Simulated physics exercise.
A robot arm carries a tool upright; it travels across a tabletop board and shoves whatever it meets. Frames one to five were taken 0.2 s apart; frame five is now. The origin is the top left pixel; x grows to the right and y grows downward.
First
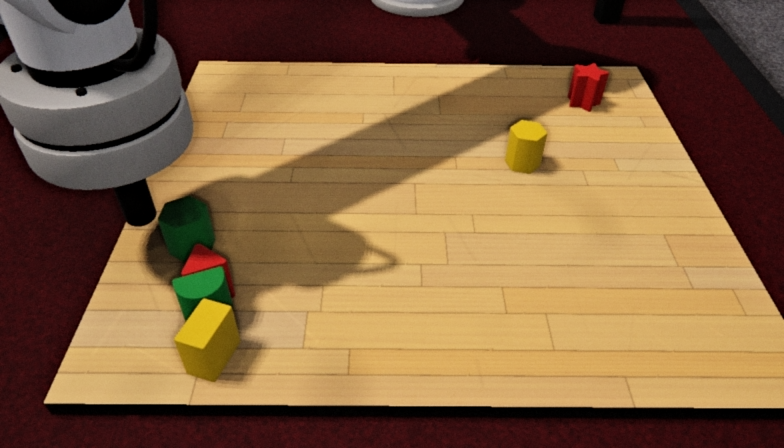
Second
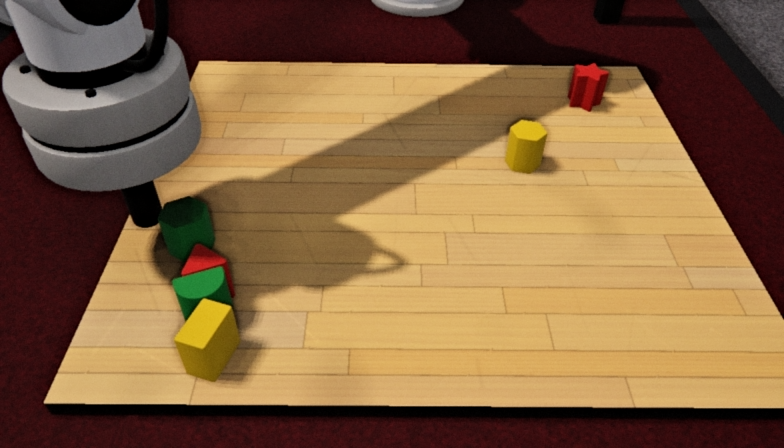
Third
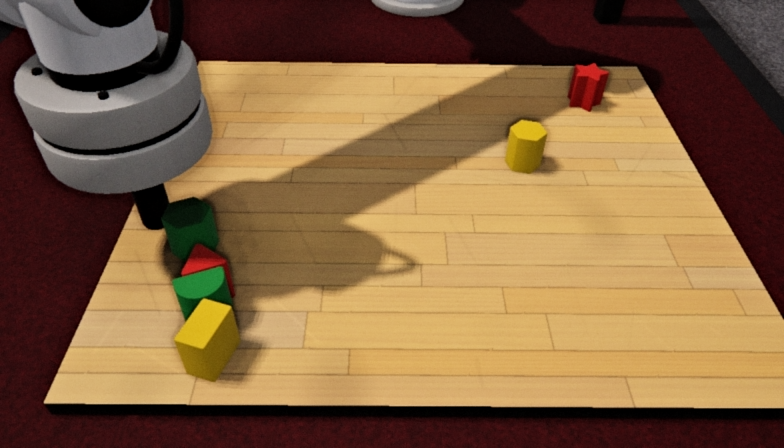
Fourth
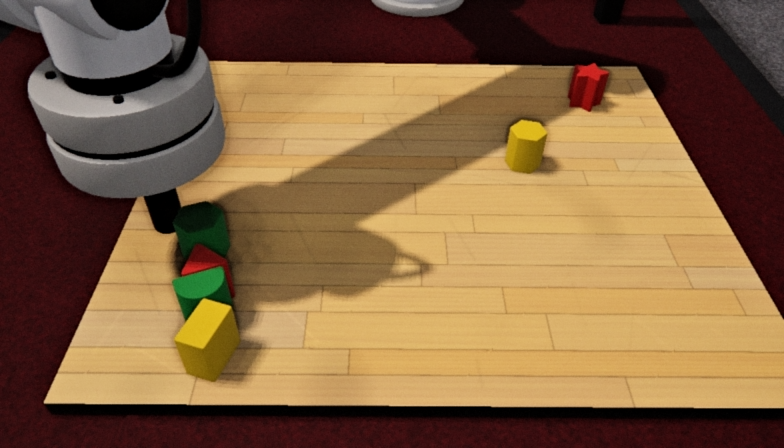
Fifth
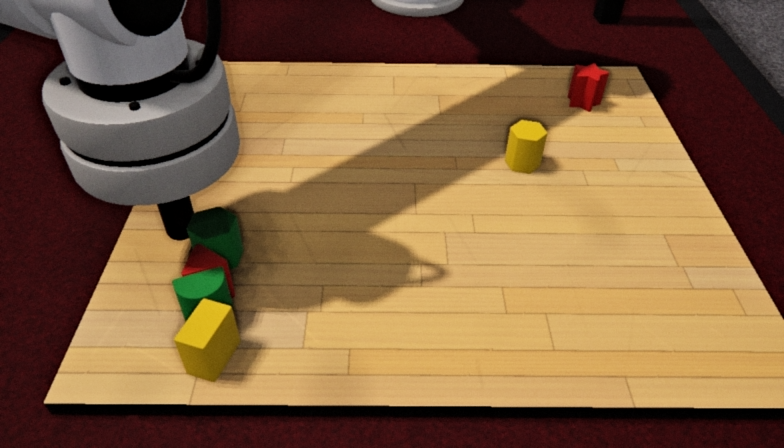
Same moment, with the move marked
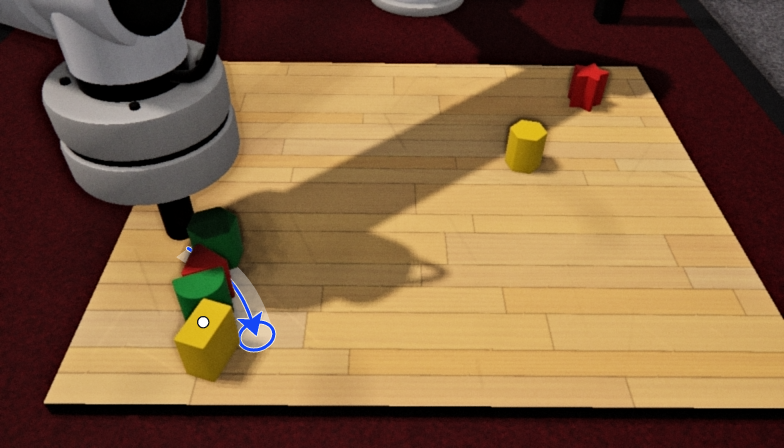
A robot arm's black rod moves slowly right and slightly toward the viewer at the left of a pale wooden board, seen from above by a still camera. A green six-sided block, red three-sided block, green rounded block and yellow oblong line the left side, with a yellow block and red star toward the upper right. The rod pushes the six-sided block rightward and slightly nearer, while the others stay put.
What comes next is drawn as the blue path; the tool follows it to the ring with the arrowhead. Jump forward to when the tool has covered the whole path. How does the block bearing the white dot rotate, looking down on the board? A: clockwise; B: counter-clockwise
That would be B.
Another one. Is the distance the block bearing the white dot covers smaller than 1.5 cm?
Yes, that is what happens.
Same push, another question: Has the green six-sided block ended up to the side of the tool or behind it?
Short answer: Yes.
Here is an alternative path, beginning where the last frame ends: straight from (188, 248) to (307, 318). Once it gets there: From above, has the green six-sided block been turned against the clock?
In short: Yes.
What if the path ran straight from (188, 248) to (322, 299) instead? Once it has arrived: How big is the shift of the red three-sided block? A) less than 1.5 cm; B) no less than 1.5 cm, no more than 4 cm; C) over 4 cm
Answer: A.
The drawn path runs from (188, 248) by way of (219, 270) and (242, 299) to (256, 336); the dot is on the yellow oblong.
The first path, step by step. One third of the way, tool at (215, 254); green six-sided block at (250, 236), turned 15° anticlockwise.
Two thirds of the way, tool at (238, 282); green D-shaped block at (198, 289), turned 15° clockwise; red three-sided block at (193, 266); yellow oblong at (201, 329); green six-sided block at (266, 241), turned 40° anticlockwise.
At the end, tool at (253, 319); green D-shaped block at (197, 295), turned 50° clockwise; red three-sided block at (194, 265); yellow oblong at (196, 334), turned 25° anticlockwise; green six-sided block at (266, 241), turned 40° anticlockwise.
